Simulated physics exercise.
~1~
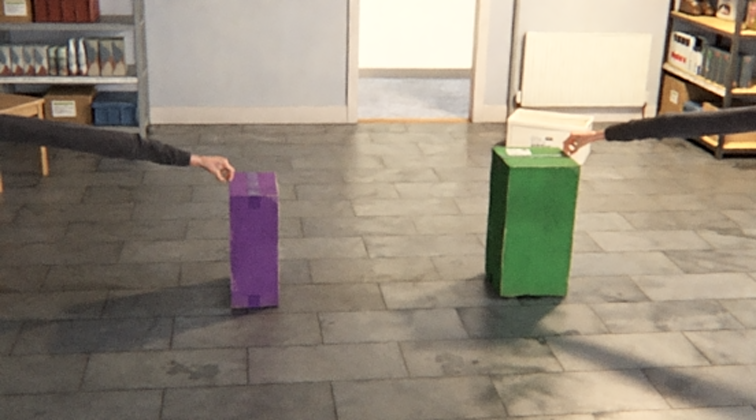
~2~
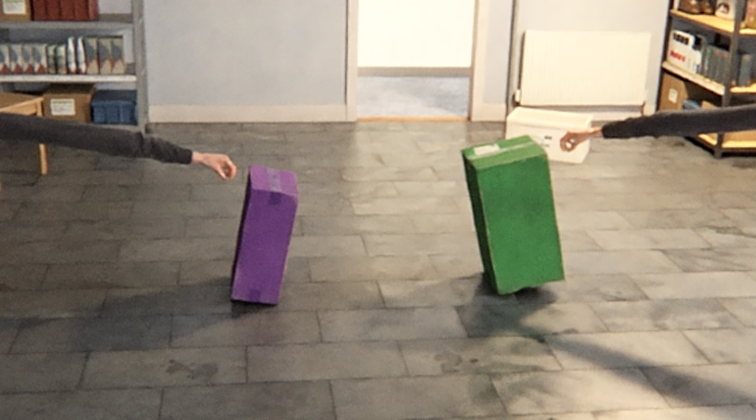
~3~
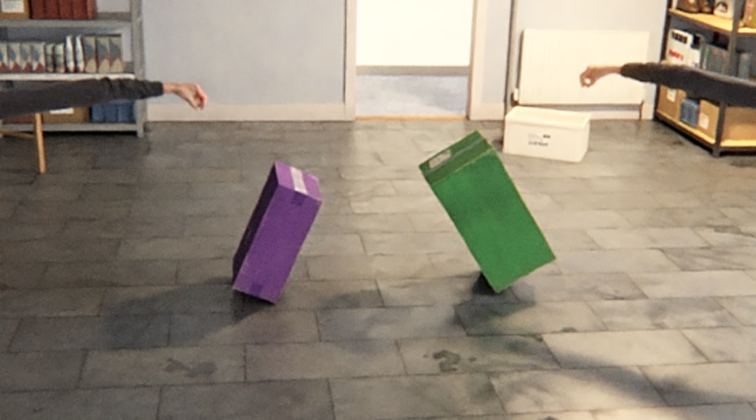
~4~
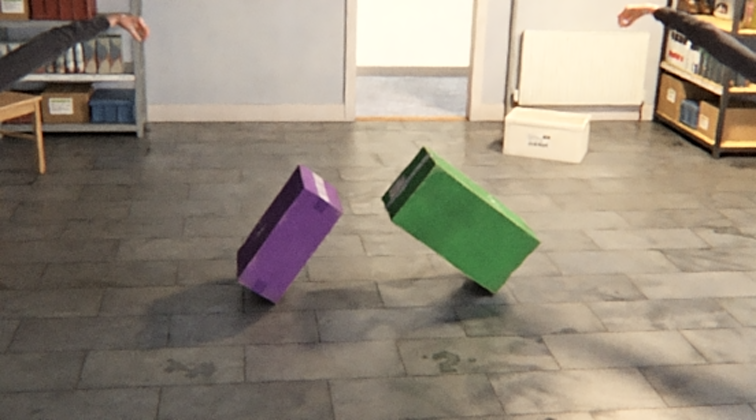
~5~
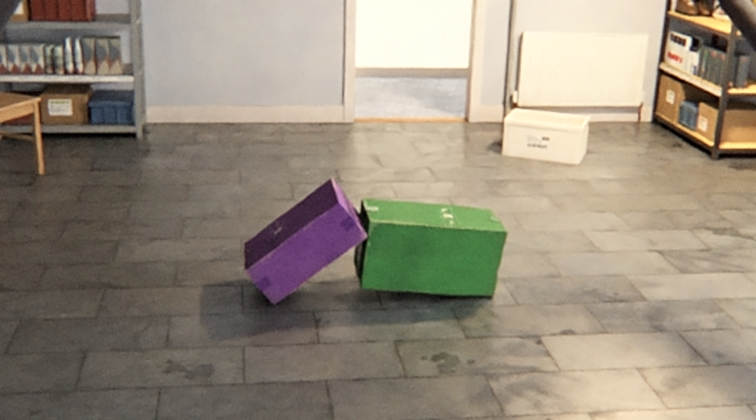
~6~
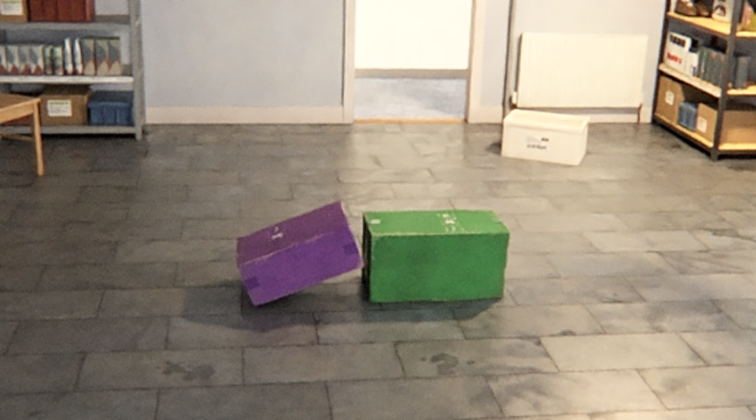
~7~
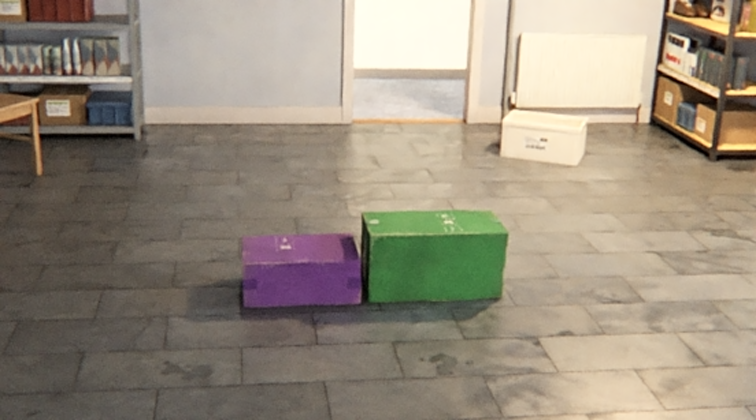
In a room with a grey tiled floor, seen from slightly above by a gently swaying camera, shelves stand at both sides and a white box sits near a radiator beyond the floor's centre. A tall purple box stands on the left and a larger green box on the right, each with a hand at its top. The boxes tip toward each other as the hands let go and draw away. The green box leans faster and lands on its side first, while the purple one is still tilting. The purple box then sinks down too, and both lie on their sides, end to end.
